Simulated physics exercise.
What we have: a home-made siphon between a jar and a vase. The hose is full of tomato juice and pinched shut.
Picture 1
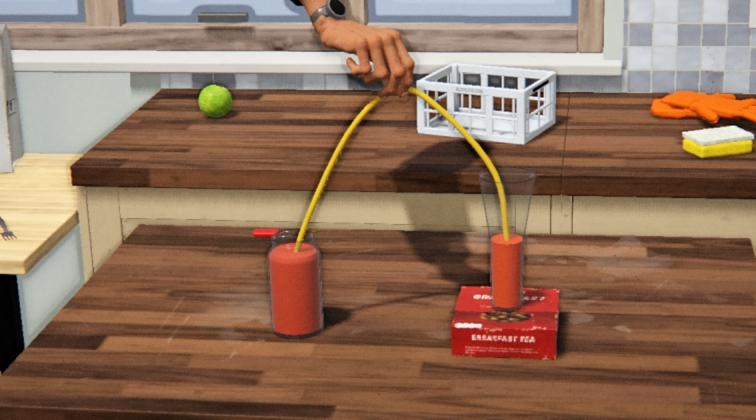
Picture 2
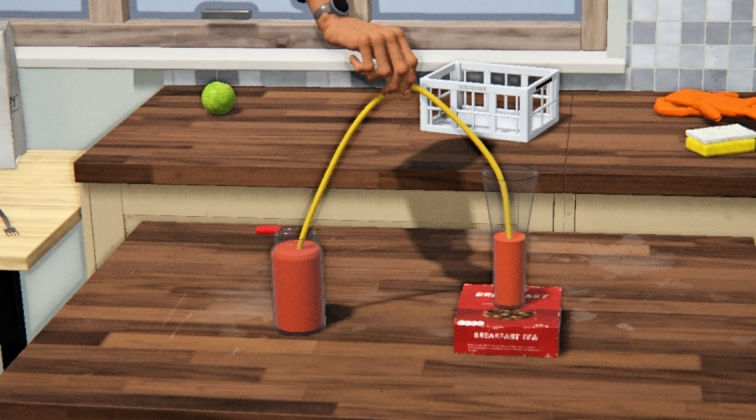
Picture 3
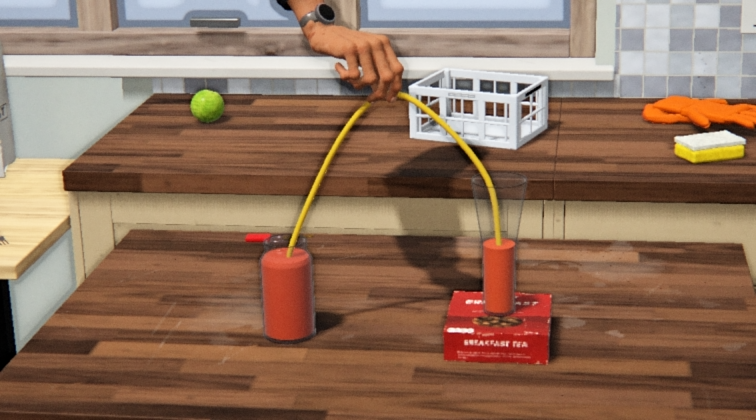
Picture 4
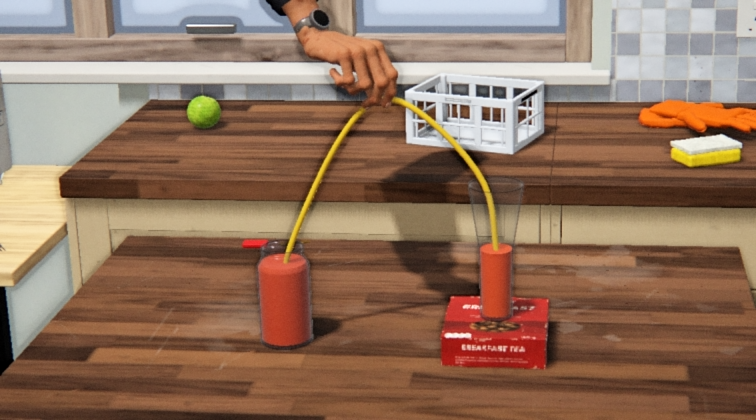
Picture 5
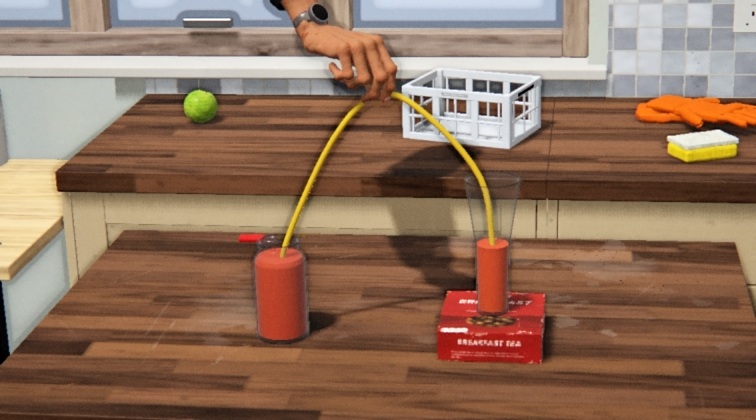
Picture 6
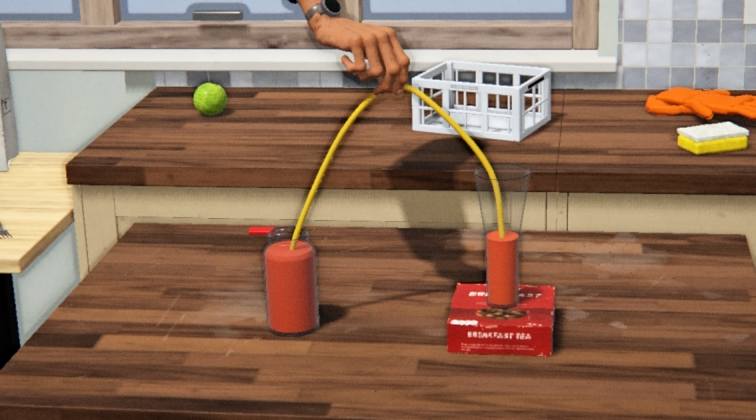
On a kitchen counter, a hand pinching a yellow hose arched between two glass containers of red liquid, the levels staying unchanged.
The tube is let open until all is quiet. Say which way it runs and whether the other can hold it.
The tomato juice goes leftwards; the receiving one has room for it.
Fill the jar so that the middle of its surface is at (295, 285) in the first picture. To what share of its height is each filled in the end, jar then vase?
Near 60 and 20 in a hundred.
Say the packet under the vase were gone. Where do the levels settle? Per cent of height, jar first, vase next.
First 80 %, second 55 %.
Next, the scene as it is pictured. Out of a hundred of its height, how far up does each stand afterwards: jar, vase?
About 90 and 40 per cent.
Shortly, the jar is nearly full; the vase is about half full.
At the finish, the jar is nearly full; the vase is about a third full; the two surfaces are level.
